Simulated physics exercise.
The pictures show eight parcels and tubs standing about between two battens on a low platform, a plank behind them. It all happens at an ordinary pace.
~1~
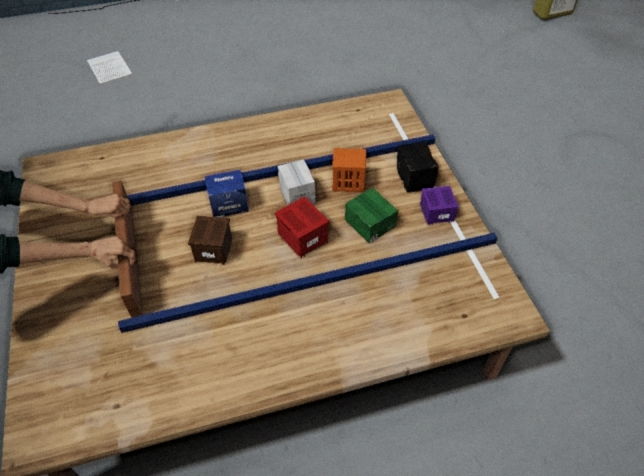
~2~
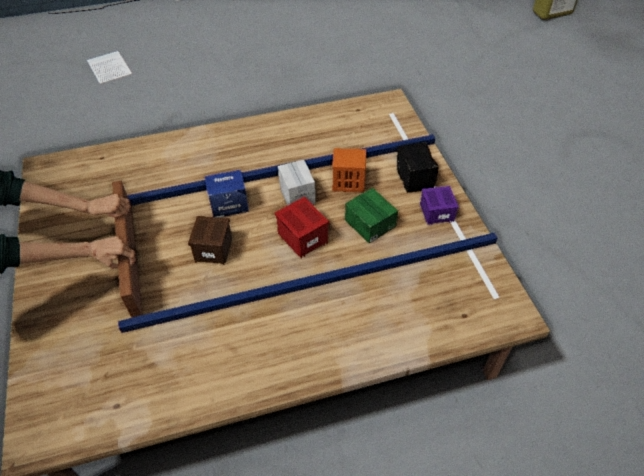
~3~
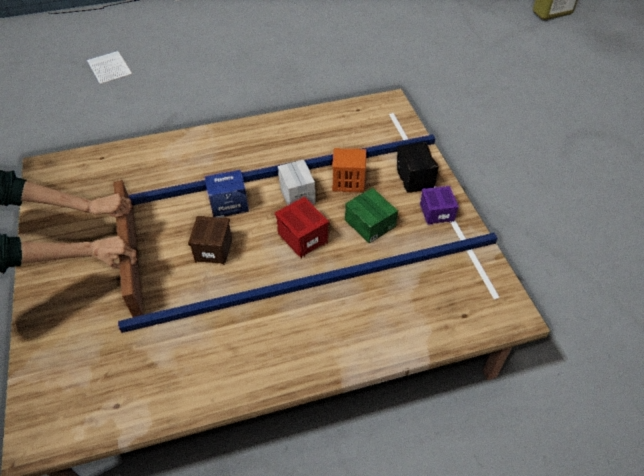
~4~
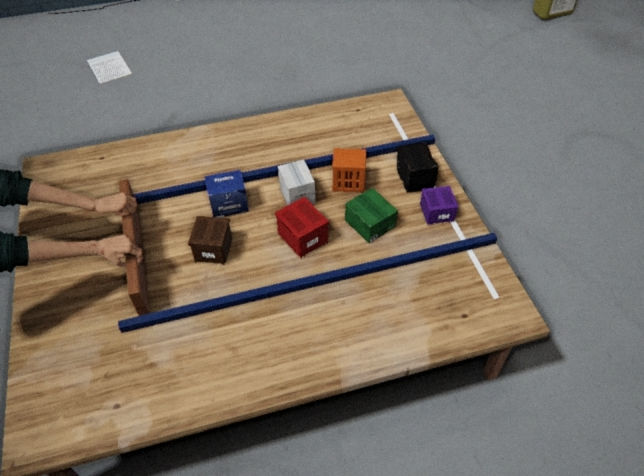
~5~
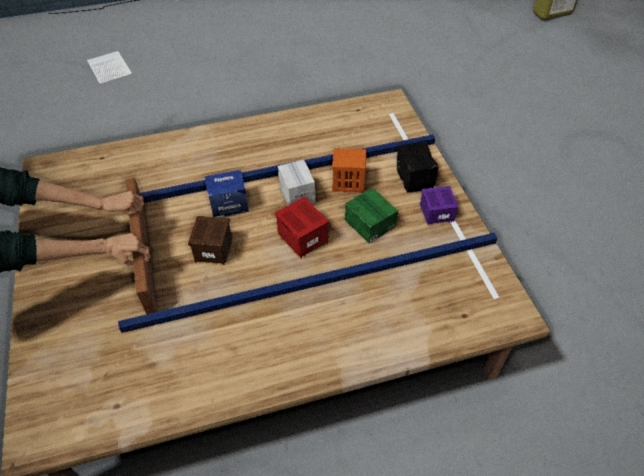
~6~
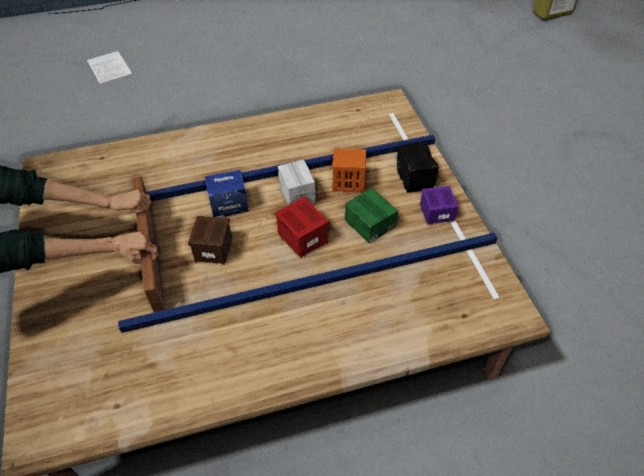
A wooden plank, held by two hands, slides slightly right toward eight still colored boxes.
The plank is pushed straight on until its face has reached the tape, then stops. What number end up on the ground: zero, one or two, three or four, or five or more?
Here the number that fall off is five or more.
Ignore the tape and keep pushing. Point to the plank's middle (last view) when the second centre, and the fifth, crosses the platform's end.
Its middle is around (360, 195) and later (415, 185).
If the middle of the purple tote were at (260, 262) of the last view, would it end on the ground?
From there it is kept.
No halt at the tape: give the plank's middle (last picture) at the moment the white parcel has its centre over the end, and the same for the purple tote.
At (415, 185) for the white parcel; at (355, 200) for the purple tote.
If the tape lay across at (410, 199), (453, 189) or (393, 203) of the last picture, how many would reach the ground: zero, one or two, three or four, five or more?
For each place: Three to four; more than four; either three or four.
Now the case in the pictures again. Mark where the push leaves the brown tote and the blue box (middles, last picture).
The brown tote at (455, 184), the blue box at (438, 150).
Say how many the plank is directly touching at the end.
That makes 2.
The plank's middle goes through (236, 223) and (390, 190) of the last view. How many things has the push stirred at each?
The counts are 2 and 8.
Soon after, none off yet; purple tote at rest near (438, 206); black parcel at rest near (416, 167); green box at rest near (371, 215).
By the end, the number that fall off is five or more; fallen, red tote, white parcel, orange crate, green box, black parcel and purple tote.
